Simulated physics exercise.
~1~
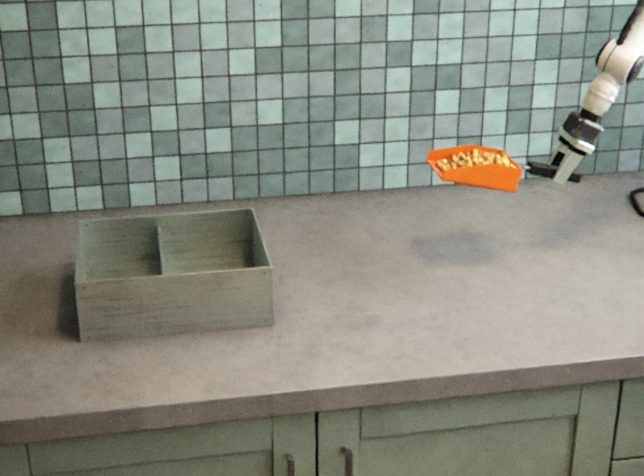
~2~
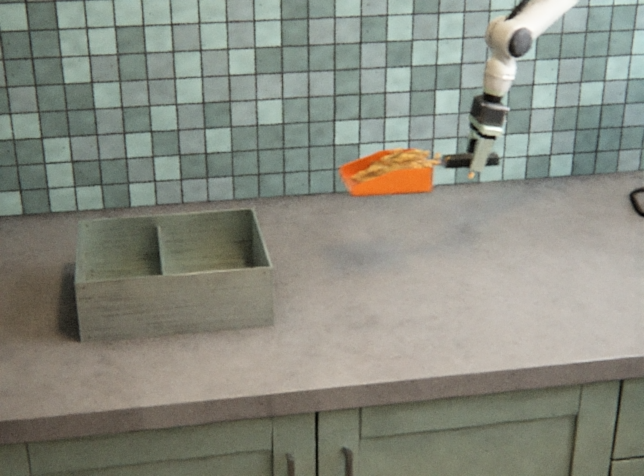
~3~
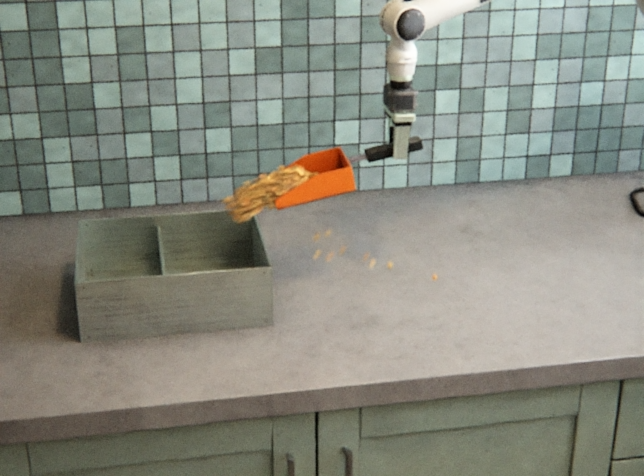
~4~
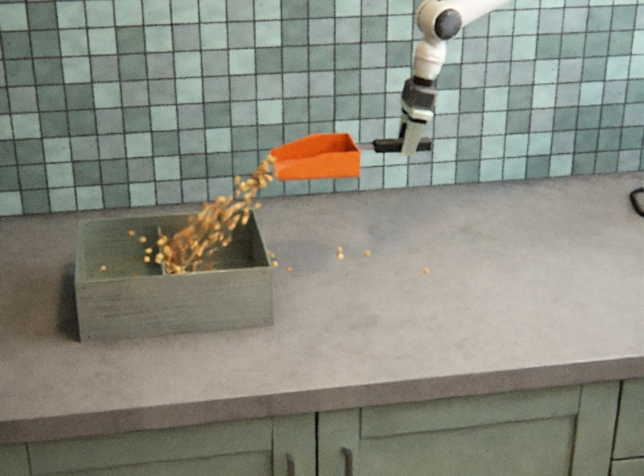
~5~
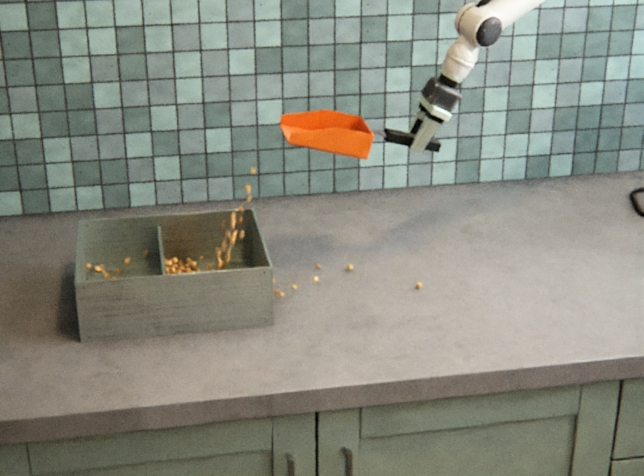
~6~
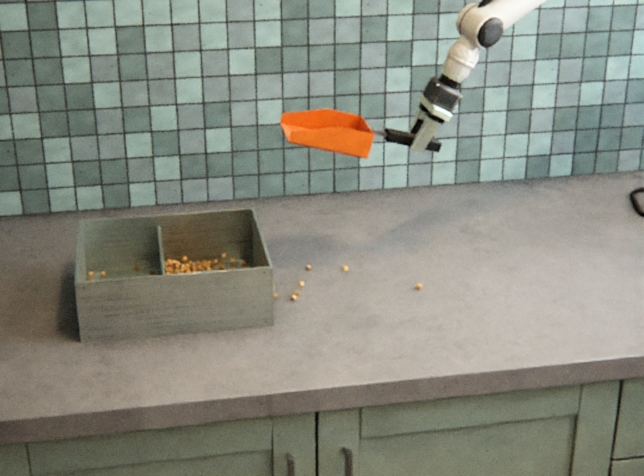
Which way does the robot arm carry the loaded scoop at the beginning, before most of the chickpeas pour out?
The arm carries the scoop to the left, toward the divided bin.
On a gray countertop in front of a green tiled wall, a robot arm holds an orange scoop full of dried chickpeas to the right of an open bin split into two parts. The arm carries the scoop left toward the bin, and the chickpeas begin sliding off its front, a few dropping onto the counter. The scoop then tips back and rises as the stream pours into the bin, and the last pieces fall in behind it. At the end the emptied scoop hangs still, with most chickpeas in the right part, some in the left, and a few on the counter.
